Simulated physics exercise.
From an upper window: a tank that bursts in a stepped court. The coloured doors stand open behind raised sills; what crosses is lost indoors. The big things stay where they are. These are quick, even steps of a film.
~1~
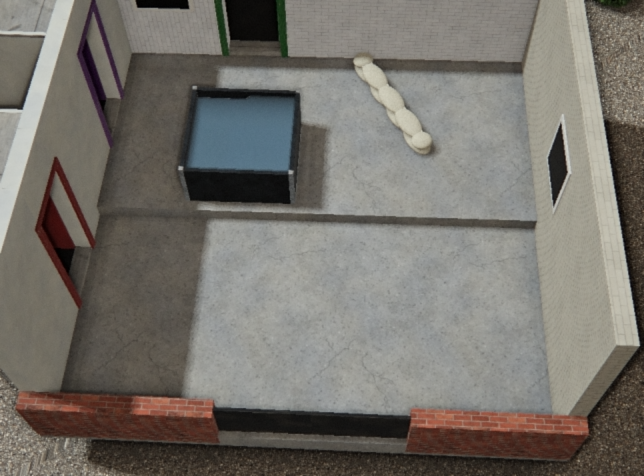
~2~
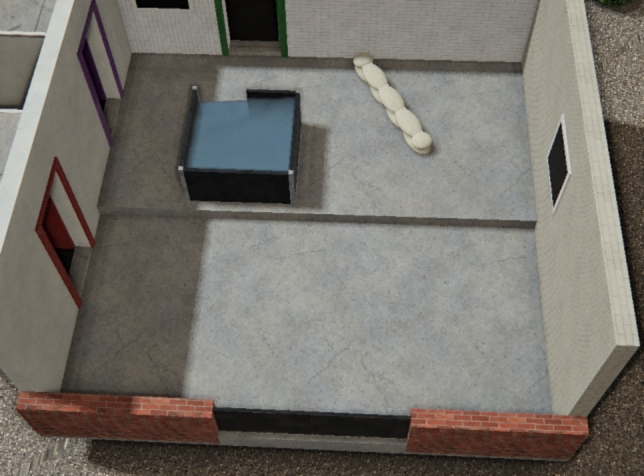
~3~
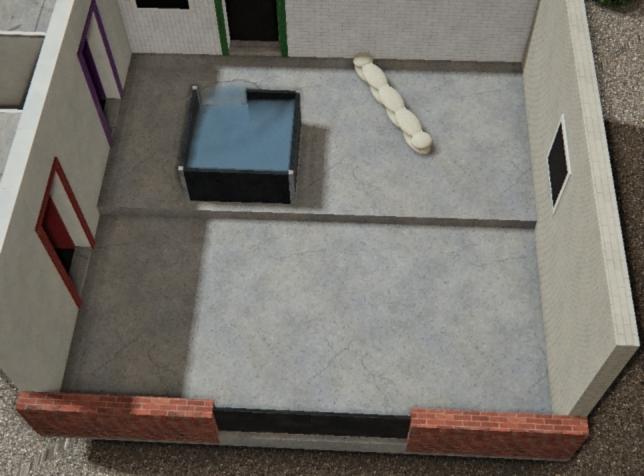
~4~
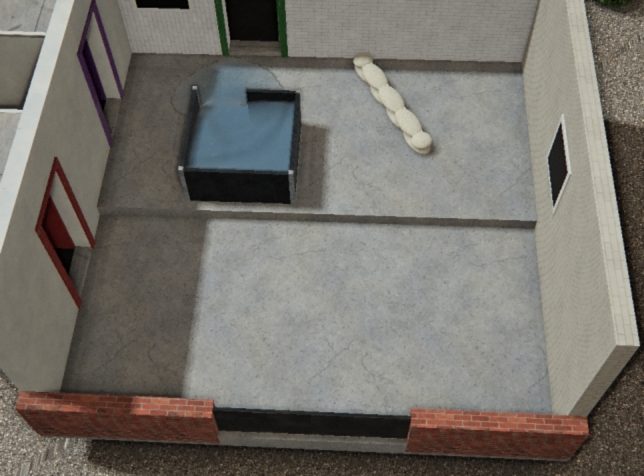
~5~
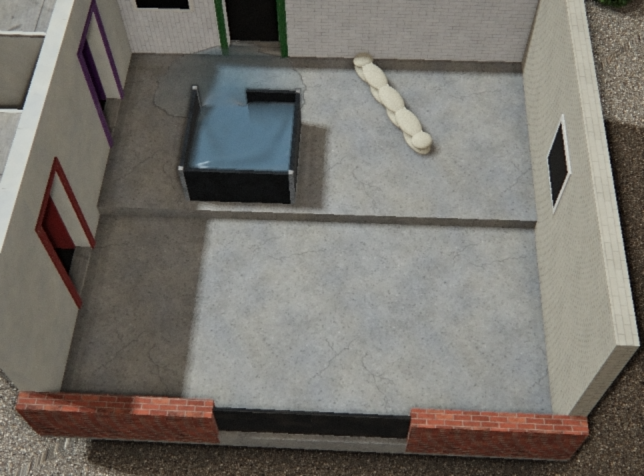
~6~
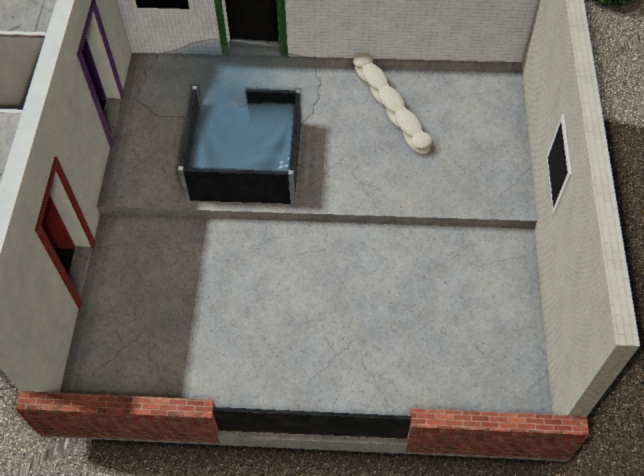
The footage shows a walled, stepped court seen from above, with a dark-sided water tank near coloured doorways; part of its far side opens, and water pours out through the gap, spreading across the upper floor toward the back wall.
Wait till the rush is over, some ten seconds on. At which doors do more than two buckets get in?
The red door stays under that; the purple door takes more than that; the green door takes more than that.
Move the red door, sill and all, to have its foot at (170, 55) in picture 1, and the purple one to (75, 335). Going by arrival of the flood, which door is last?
Last comes the purple door.
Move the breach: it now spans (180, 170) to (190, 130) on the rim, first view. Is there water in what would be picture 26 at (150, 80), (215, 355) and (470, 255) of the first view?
As listed: Covered, covered, not flooded.
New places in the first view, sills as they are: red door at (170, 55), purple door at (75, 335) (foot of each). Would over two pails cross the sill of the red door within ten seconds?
Then: The red door is over.
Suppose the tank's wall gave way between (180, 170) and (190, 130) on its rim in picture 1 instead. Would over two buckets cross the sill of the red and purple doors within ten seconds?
One by one: The red door lets more in; the purple door takes more.
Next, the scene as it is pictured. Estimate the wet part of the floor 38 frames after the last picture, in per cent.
I make it 55 per cent.
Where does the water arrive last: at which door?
That is the one in red.
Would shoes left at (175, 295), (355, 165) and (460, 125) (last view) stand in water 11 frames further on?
As listed: Free of water, clear, clear.
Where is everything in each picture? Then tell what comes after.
In the first picture, the water tank at (242, 133) is whole and still.
In the second picture, the front is at a hidden place, out from the gap on the water tank's far side.
In the third picture, the front is at (246, 85), out from the gap on the water tank's far side.
In the fourth picture, the front is at (239, 61), out from the gap on the water tank's far side.
In the fifth picture, the front is at (191, 54), out from the gap on the water tank's far side.
In the sixth picture, the front is at (164, 54), out from the gap on the water tank's far side.
A moment on, water covers 10 % of the floor; the red door not reached, the purple door not reached, the green door over two buckets in.
Next, water covers 15 % of the floor; the red door not reached, the purple door under two buckets in, the green door far over two buckets in.
Then, water covers 35 % of the floor; the red door wet at the sill, nothing in, the purple door over two buckets in, the green door far over two buckets in.
Later, water covers 55 % of the floor; the red door wet at the sill, nothing in, the purple door over two buckets in, the green door far over two buckets in.
In the end, water covers 70 % of the floor; the red door wet at the sill, nothing in, the purple door over two buckets in, the green door far over two buckets in.
